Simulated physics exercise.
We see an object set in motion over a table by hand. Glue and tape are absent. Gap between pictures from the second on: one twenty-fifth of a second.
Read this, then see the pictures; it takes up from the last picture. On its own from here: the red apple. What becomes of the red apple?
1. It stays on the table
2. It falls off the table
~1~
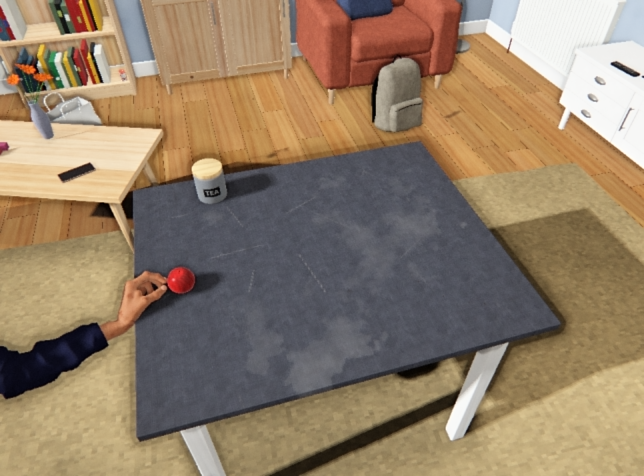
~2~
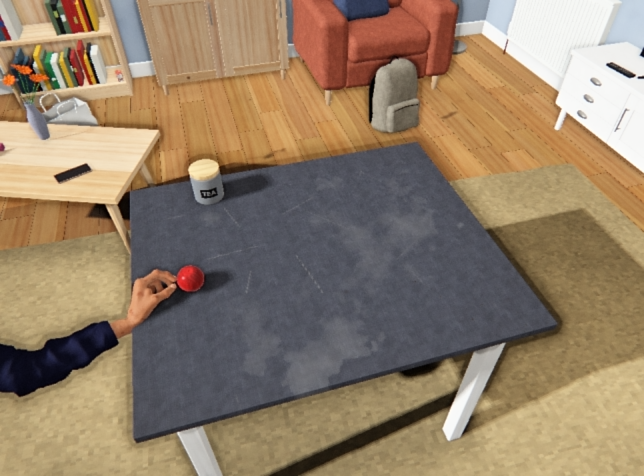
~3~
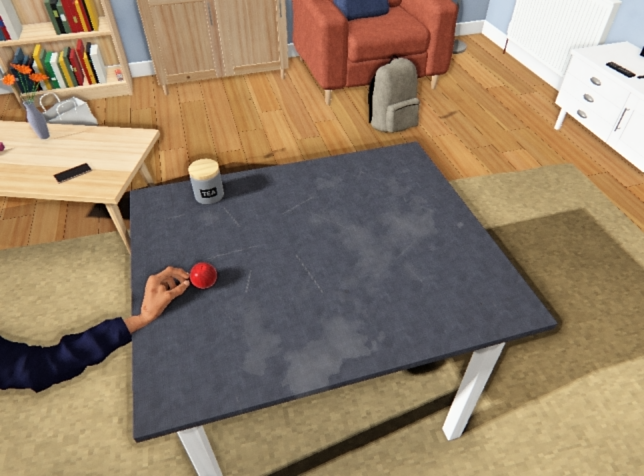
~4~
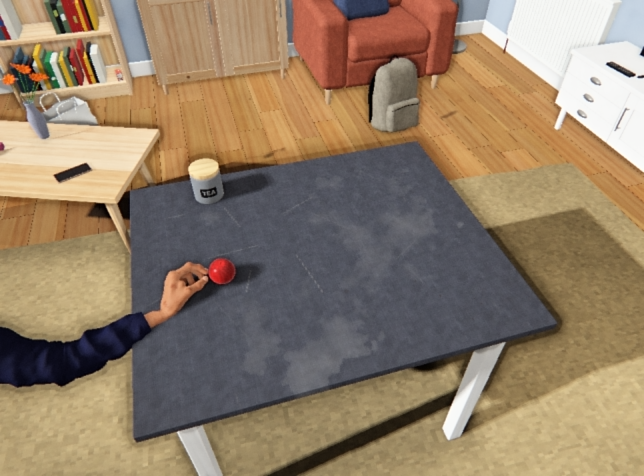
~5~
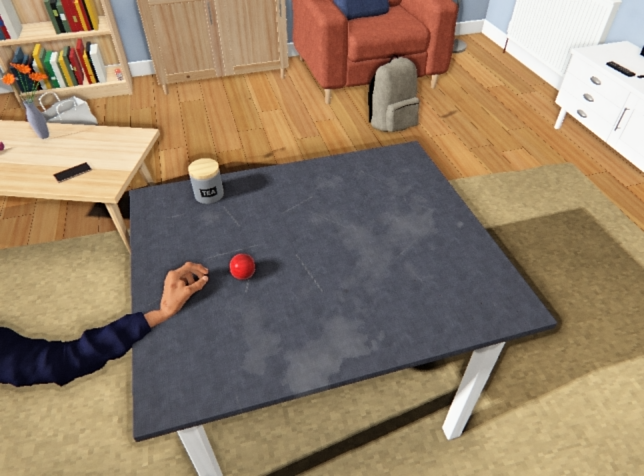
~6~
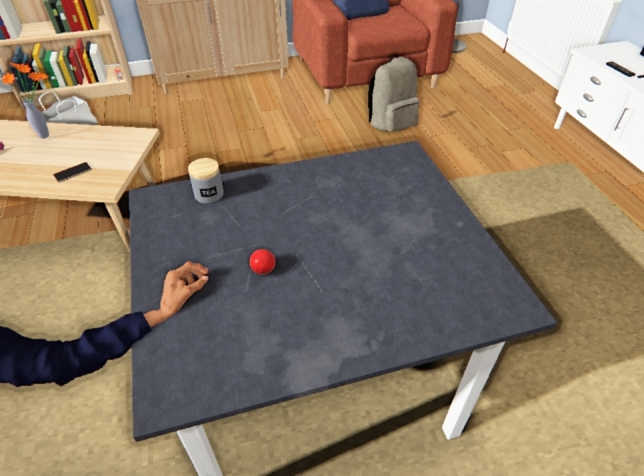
2, it falls off the table.
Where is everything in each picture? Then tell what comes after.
Under the hand; red apple (181, 280), in the first frame.
Under the hand; red apple (191, 279), in the second frame.
Under the hand; red apple (203, 276), in the third frame.
Red apple (222, 271), in the fourth frame.
Red apple (243, 267) shifted about its own width, in the fifth frame.
Red apple (263, 262) shifted well along, in the sixth frame.
Then, 0.30 s on from there, red apple shifted well along near (392, 235).
Then, 0.70 s on from there, red apple now off the table.
Then, 1.00 s on from there, things are still on the move.
In the end, off the table, red apple.
